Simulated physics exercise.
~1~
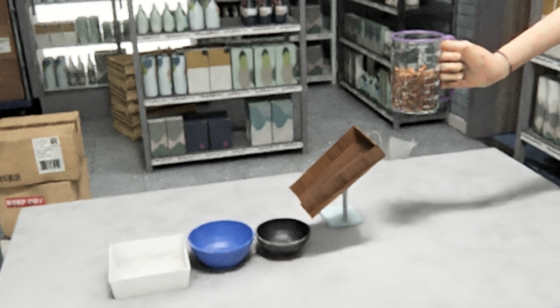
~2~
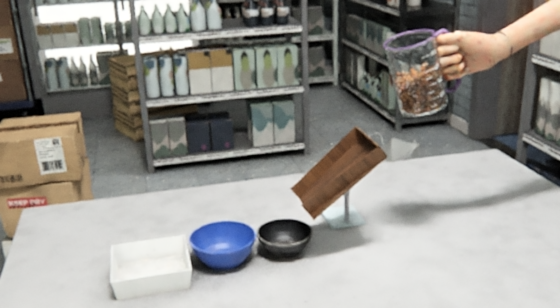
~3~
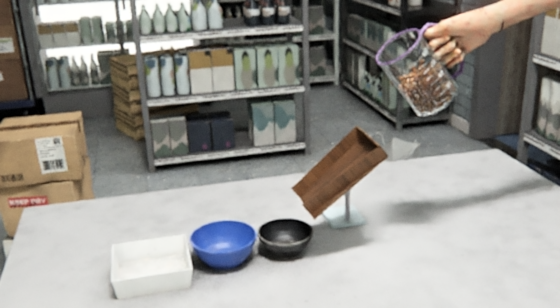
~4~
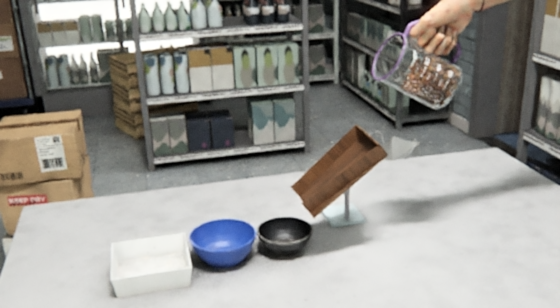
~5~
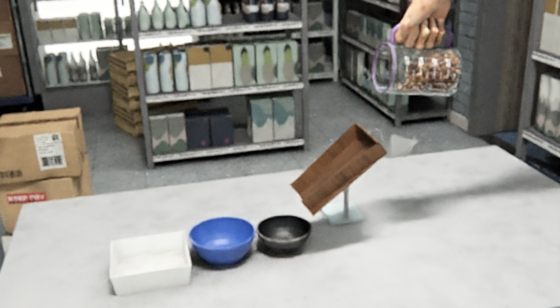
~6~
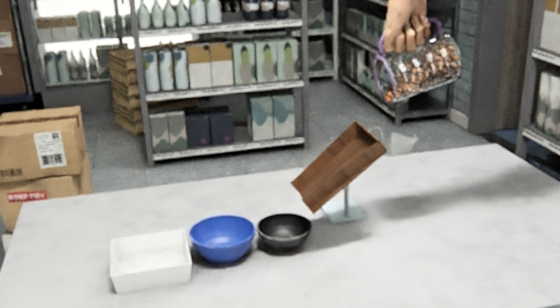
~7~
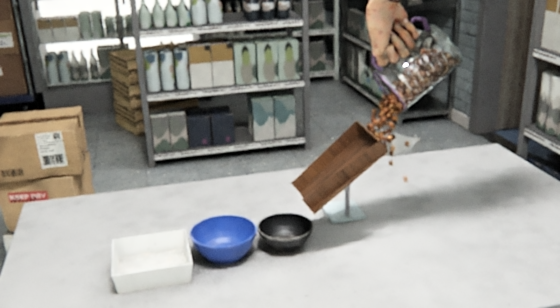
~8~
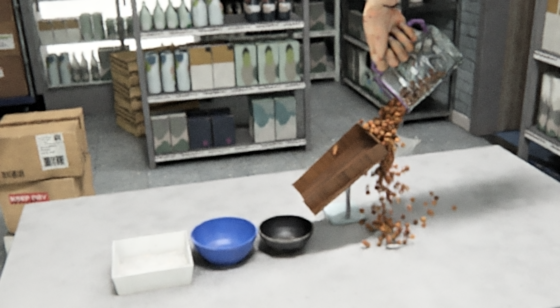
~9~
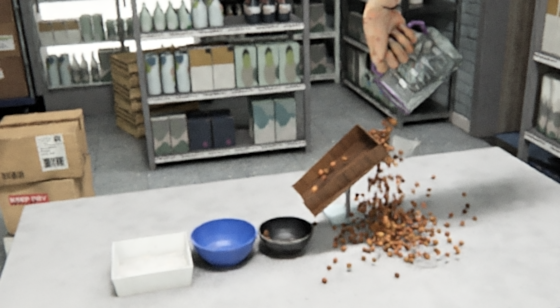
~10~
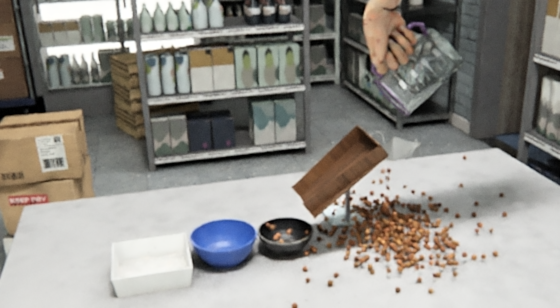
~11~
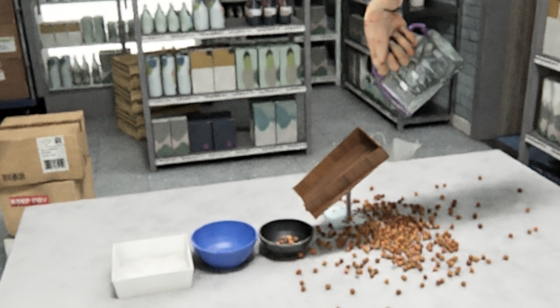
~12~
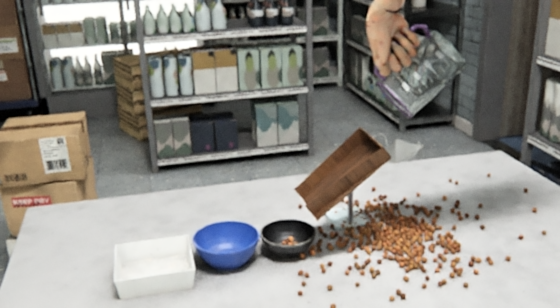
At the start, a hand holds a clear jug of small brown balls above the right side of a pale table, where a tilted wooden chute stands beside a black bowl, a blue bowl and a white tin. The hand moves left and steadily tips the jug onto its side. Balls begin to spill onto the chute's upper end, then pour out in a stream. Some slide down the chute, but many tumble over and scatter across the table. At the end, the jug hangs emptied, a few balls sit in the black bowl, and nearly all lie spread around the chute's right side.
